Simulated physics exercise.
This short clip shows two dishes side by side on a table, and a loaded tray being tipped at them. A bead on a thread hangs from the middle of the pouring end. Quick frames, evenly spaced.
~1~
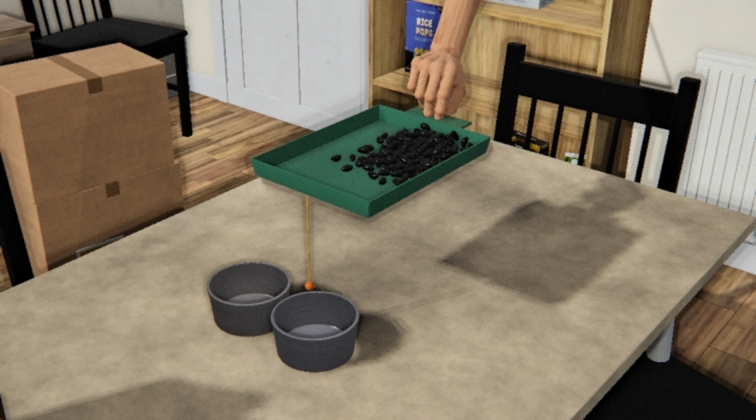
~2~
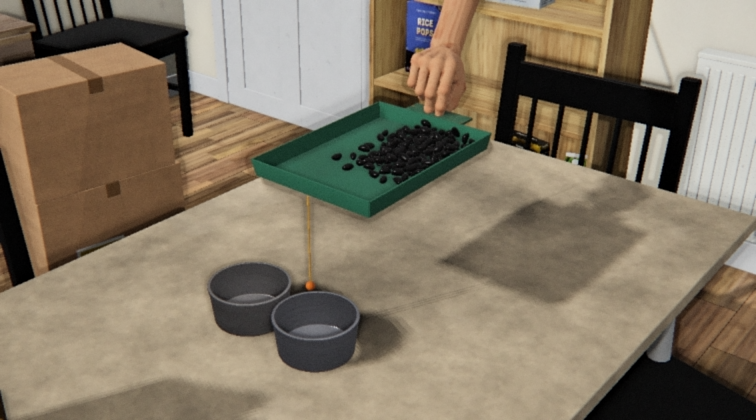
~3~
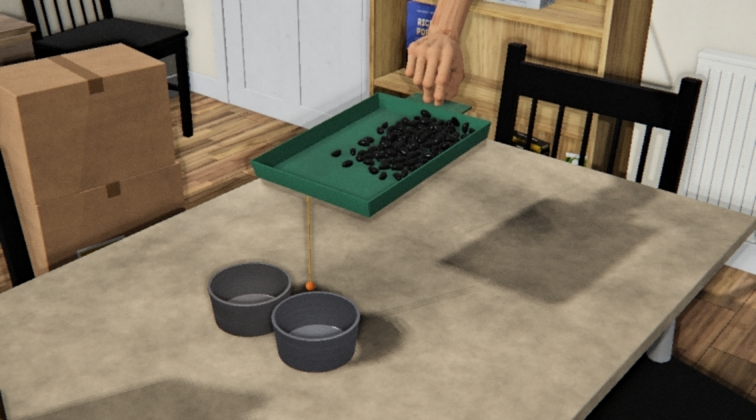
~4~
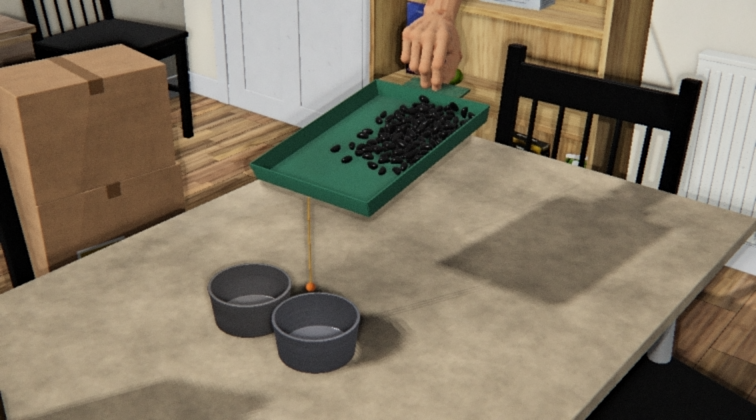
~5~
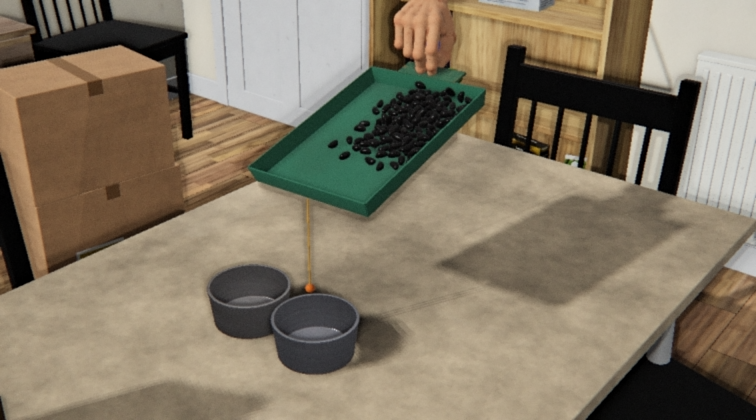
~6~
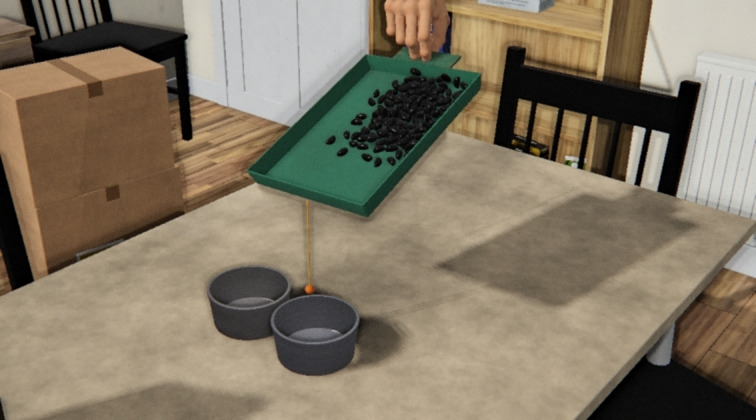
The video shows a hand holding a green tray of black beans above two dark dishes on a table, then raising its far end so the tray tilts toward the left corner, while an orange bead hangs on a thread.
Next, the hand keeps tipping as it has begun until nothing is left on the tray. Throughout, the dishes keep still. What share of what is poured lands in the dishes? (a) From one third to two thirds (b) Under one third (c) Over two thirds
Answer: A.
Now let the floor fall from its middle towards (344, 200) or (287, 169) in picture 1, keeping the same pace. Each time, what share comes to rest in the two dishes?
Case one near 30 %; case two near 70 %.
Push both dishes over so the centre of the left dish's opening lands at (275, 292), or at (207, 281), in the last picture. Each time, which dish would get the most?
The first setup gives the one at left, the second setup gives the one at right.
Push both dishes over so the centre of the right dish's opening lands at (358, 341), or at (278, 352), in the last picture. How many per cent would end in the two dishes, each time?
In order: 30 percent and 50 percent.
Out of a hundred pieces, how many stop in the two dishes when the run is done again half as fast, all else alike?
Result: About 60 per cent.
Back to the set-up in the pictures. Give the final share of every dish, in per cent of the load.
Left dish: 40 per cent; right dish: 10 per cent.
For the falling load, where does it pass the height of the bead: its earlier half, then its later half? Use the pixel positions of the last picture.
Around (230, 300) at first; around (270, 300) after that.
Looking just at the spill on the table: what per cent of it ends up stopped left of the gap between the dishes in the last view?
Close to 90 %.
Shortly afterwards, tray tipped steeply; all but a few on the tray; a little in the air.
Next, tray tipped past a quarter turn; near a third on the tray; only a few in the right dish; a little in the left dish; near a quarter outside both; a little in the air.
Some moments later, tray tipped past a quarter turn; a little in the right dish; near a third in the left dish; near half outside both.
In the end, tray tipped past a quarter turn; a little in the right dish; near a third in the left dish; near half outside both.
